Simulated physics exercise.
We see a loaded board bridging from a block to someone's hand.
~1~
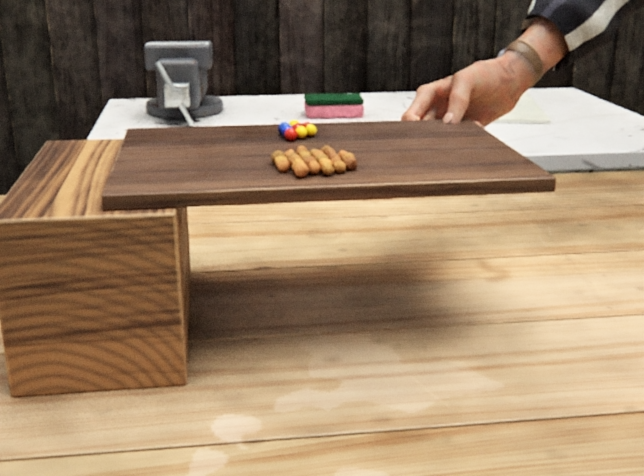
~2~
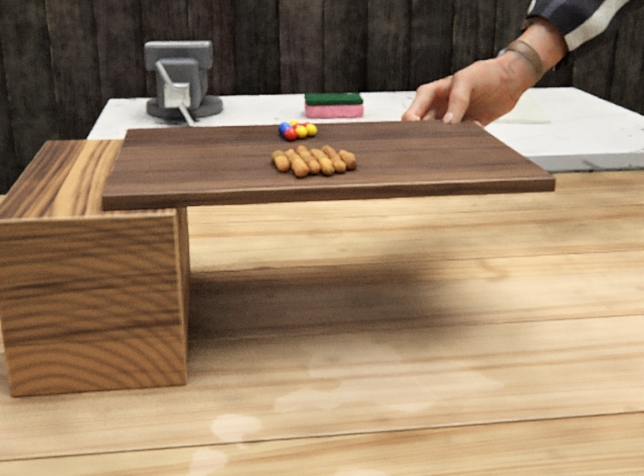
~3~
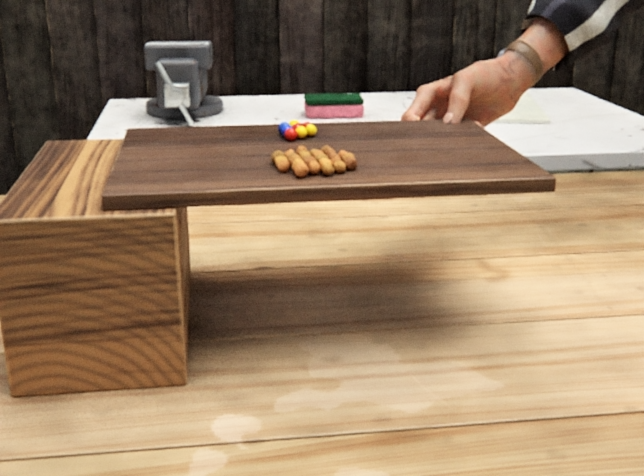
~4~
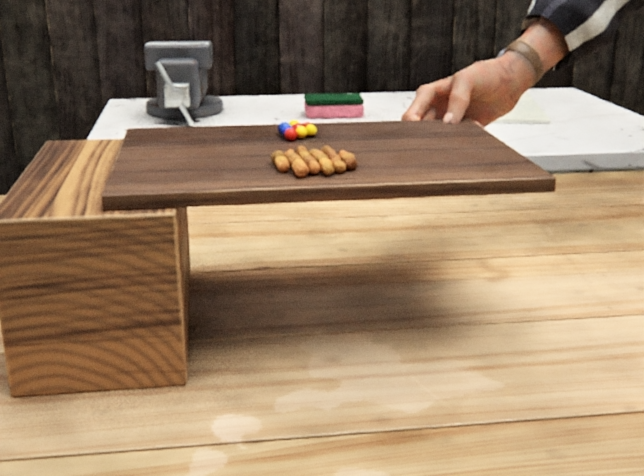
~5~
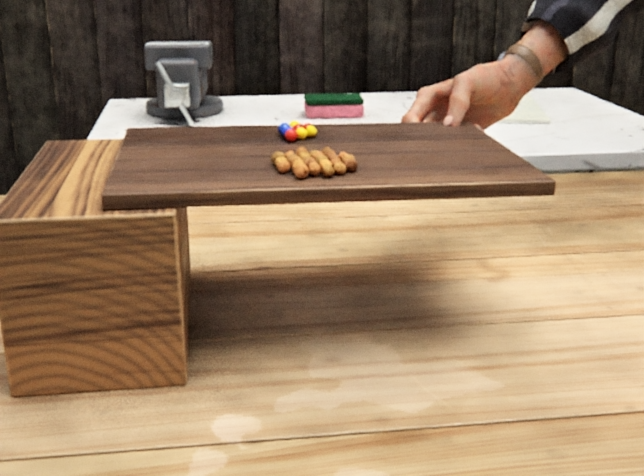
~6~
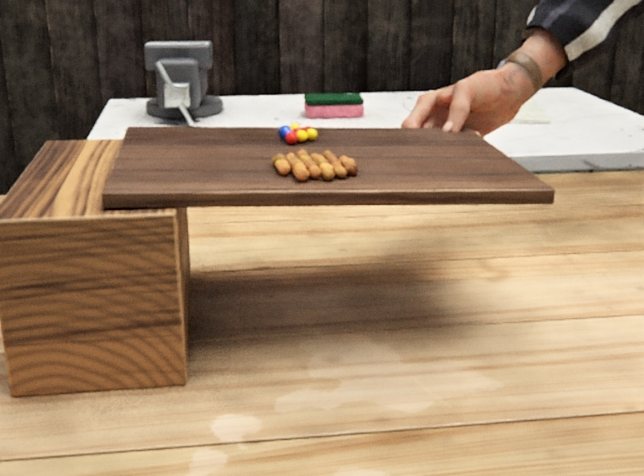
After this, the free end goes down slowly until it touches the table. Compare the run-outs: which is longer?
The longer run belongs to the back batch.
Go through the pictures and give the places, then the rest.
The first frame shows held end of the board (539, 182), level; block (108, 249), nearly half as high as the board is long; front batch (307, 160), some roasted chickpeas; back batch (298, 129), a few round plastic beads.
The second frame shows held end of the board (539, 182), level; back batch (298, 129).
The third frame shows held end of the board (539, 182), level; front batch (307, 160).
The fourth frame shows held end of the board (539, 182), level; back batch (298, 129).
The fifth frame shows held end of the board (539, 185), level; front batch (307, 161).
The sixth frame shows held end of the board (538, 194), down by 2°; block (108, 249); front batch (308, 164), not moving; back batch (298, 133), not moving.
Then, 0.29 s later than the last frame, board sloping at 11°; front batch every one still on the board; back batch every one still on the board.
Then, 0.66 s later than the last frame, board sloping at 23°; front batch every one still on the board; back batch the larger part still on the board.
Then, 1.05 s later than the last frame, board resting at 29°; front batch mostly at the foot of the board; back batch mostly up to a board's length out.
When it is over, board resting at 29°; front batch mostly less than half a board's length out; back batch mostly more than two board lengths out, roughly a third gone off the table; the back batch has gone farther.
